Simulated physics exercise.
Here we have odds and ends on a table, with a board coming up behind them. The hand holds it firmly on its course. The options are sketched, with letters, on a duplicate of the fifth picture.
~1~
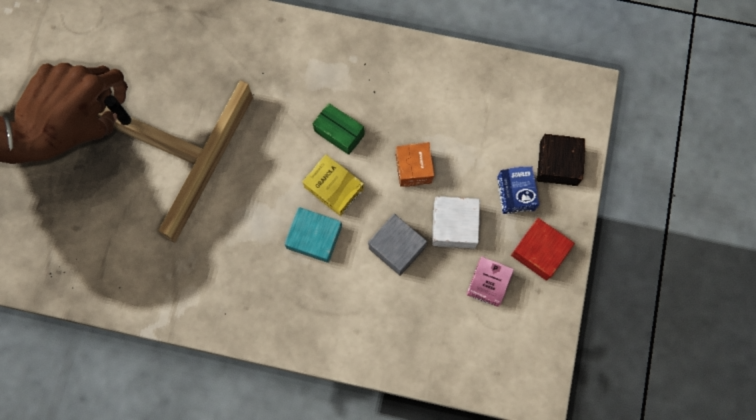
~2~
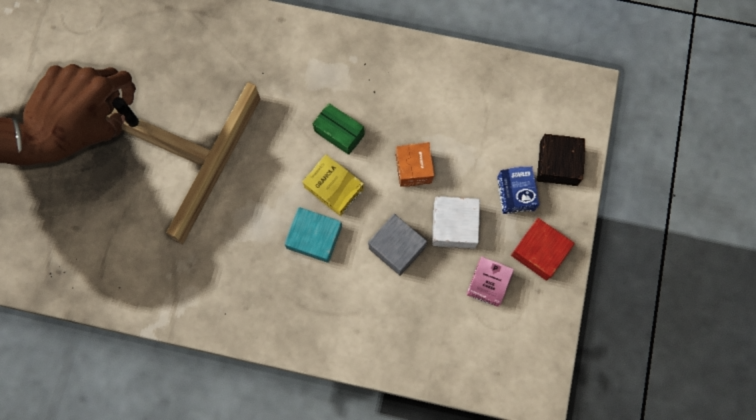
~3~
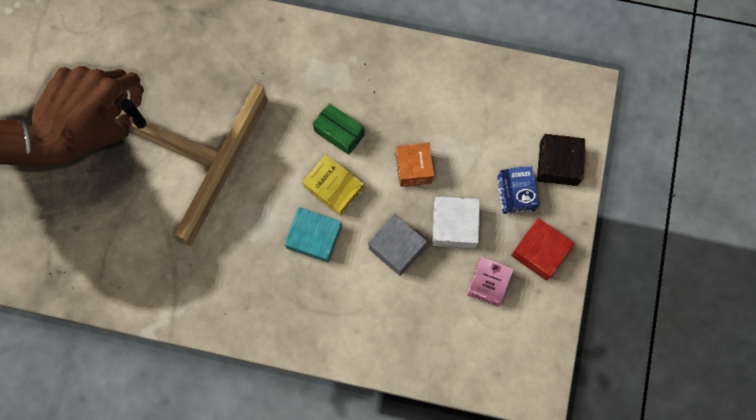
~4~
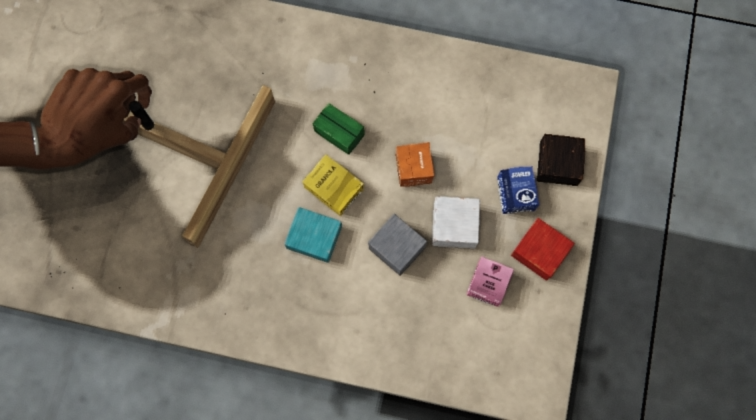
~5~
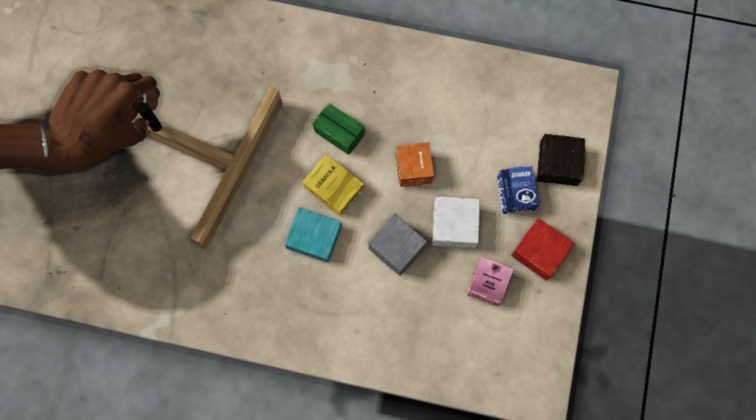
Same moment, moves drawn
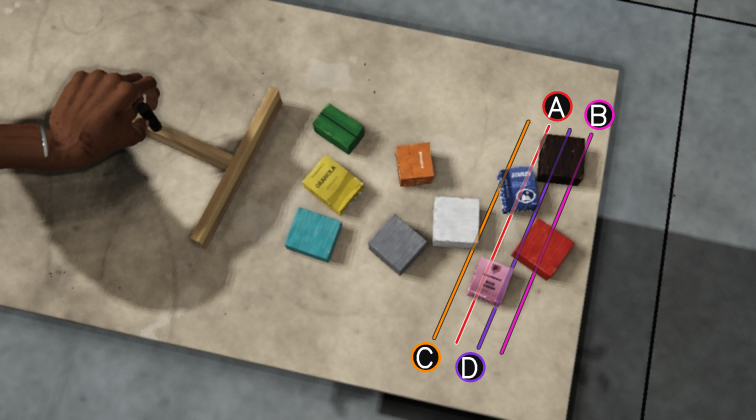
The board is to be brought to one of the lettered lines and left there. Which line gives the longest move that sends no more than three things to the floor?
It should halt at A.
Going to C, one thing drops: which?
It is the red block.
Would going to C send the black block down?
No.
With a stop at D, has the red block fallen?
Yes.
On the marked copy, A at (505, 230); B at (548, 239); C at (483, 225); D at (526, 235).
Following A. Soon after the start, board (331, 182); turquoise block (338, 242); green box (387, 139).
Later, board (429, 203); red block (560, 258); pink packet (515, 292).
In the end, board (505, 219); red block over the edge; pink packet over the edge; two fallen.
As for the rest, B drops five; C is within the limit but short; D drops four.
